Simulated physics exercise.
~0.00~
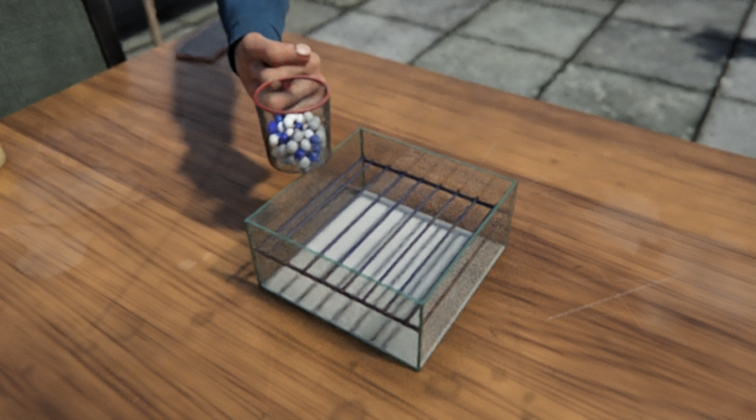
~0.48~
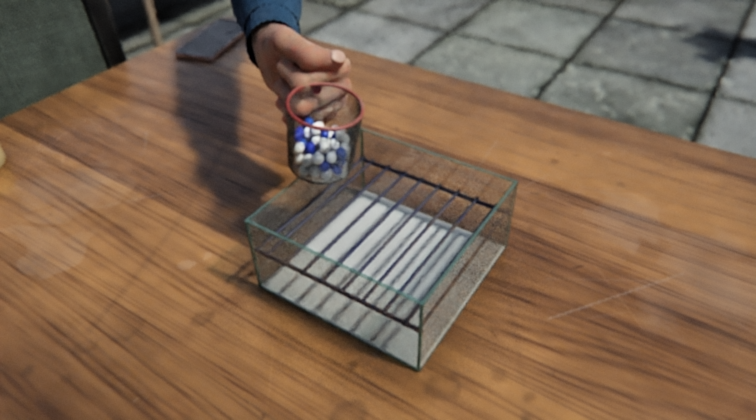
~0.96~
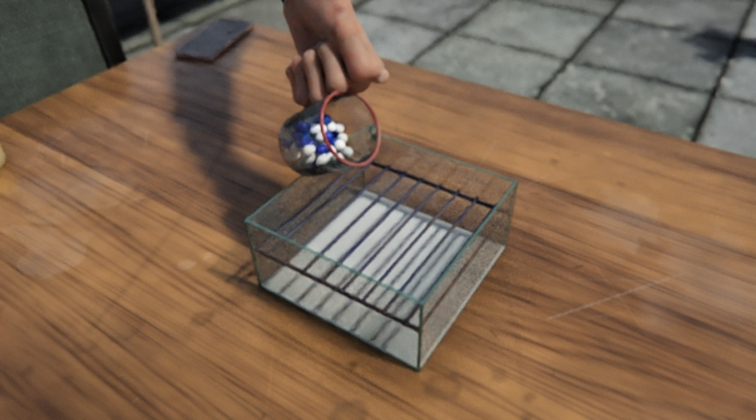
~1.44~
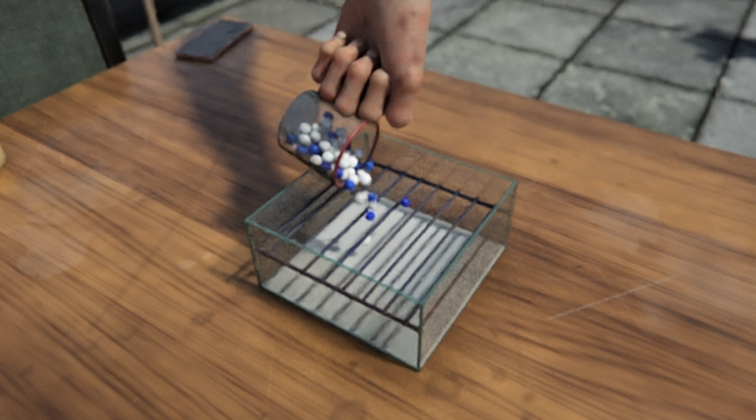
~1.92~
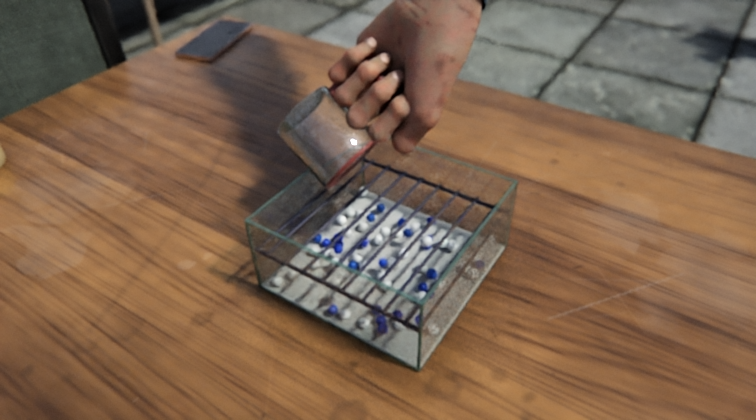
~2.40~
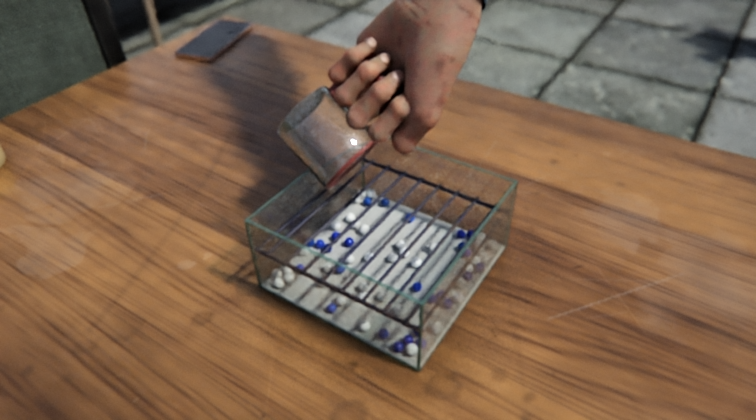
Blue and white beads pour from a hand-tipped cup and fall between wires into a glass box.
